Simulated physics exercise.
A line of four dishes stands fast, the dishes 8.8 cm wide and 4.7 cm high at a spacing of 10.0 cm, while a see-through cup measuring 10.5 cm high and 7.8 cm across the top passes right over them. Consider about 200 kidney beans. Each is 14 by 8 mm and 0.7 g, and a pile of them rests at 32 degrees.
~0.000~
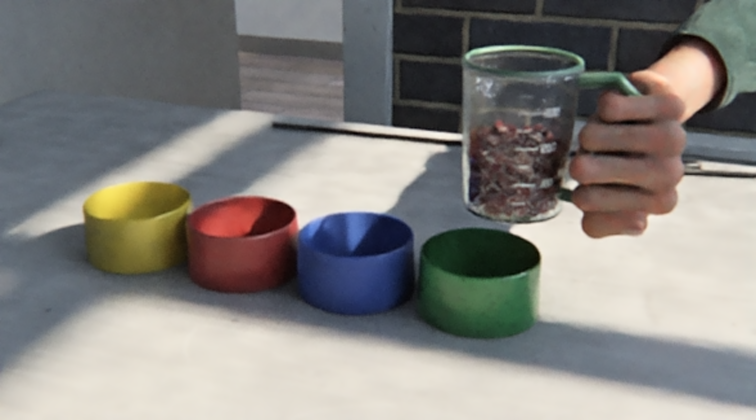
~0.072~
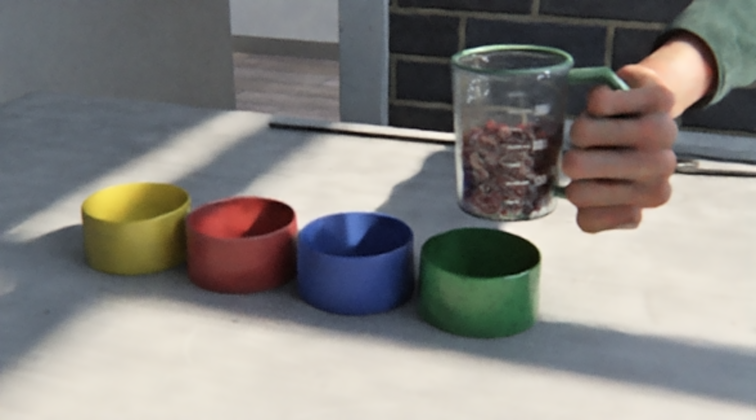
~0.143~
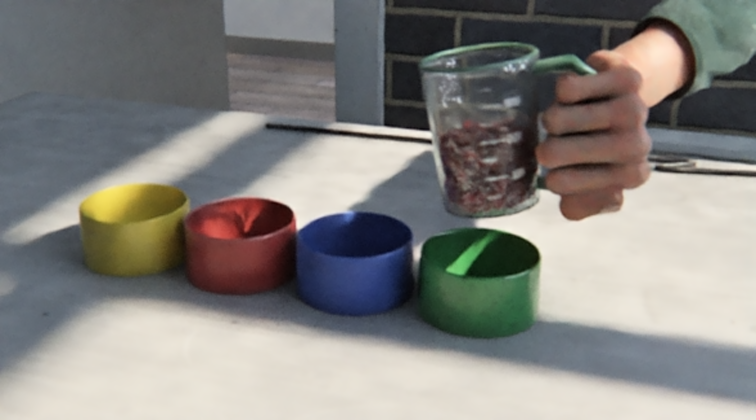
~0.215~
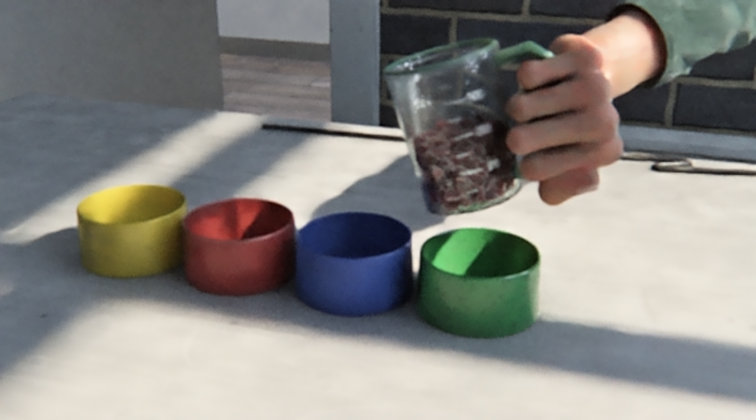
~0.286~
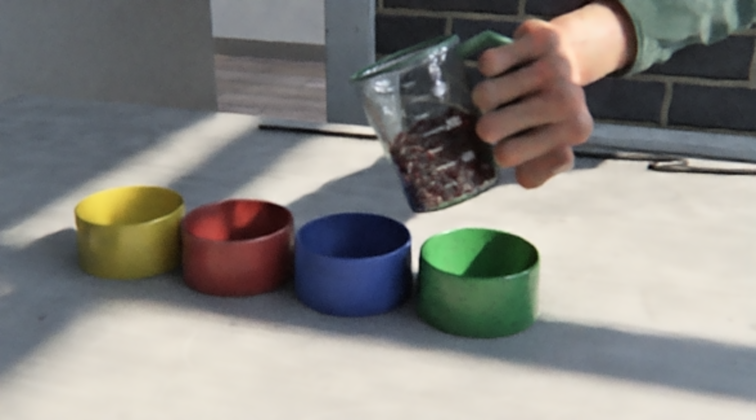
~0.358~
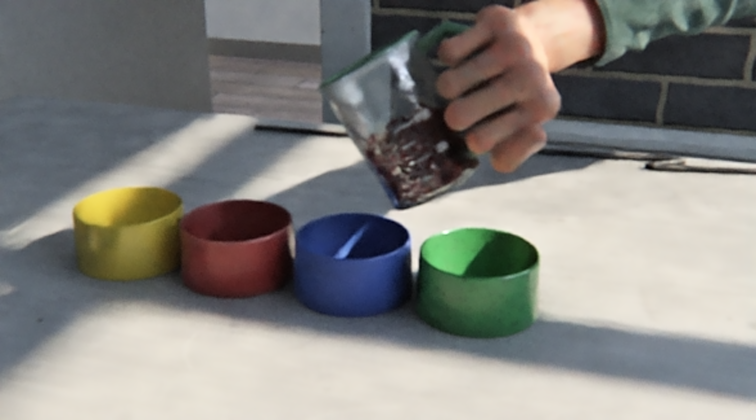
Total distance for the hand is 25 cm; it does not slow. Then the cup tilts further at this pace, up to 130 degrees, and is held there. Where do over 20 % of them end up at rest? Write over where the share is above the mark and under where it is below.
Red dish: Under; blue dish: Under; green dish: Under; yellow dish: Over; counter: Under.
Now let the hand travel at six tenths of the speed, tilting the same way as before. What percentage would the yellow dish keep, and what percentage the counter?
Shares: Yellow 30, counter 30.
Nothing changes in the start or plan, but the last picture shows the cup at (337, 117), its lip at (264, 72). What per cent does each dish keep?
You'd end up with red at 0, blue at 0, green at 0 and yellow at 100.
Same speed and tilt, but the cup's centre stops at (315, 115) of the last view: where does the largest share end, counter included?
Red.
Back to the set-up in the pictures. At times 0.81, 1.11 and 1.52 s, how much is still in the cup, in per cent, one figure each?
Close to 100, 85 and 0 per cent respectively.
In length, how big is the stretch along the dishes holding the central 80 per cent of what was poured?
Some 5 centimetres.
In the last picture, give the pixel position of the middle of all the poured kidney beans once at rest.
Near (134, 230).
Then, at 0.81 s, tilt 78 degrees; cup holds 100 %.
After 1.11 s, tilt 110 degrees; cup holds 85 %, yellow 10 %.
Then, at 1.52 s, tilt 130 degrees; cup holds 0 %, yellow 100 %.
At rest (2.0 s), red 0 %, blue 0 %, green 0 %, yellow 100 %, counter 0 %.
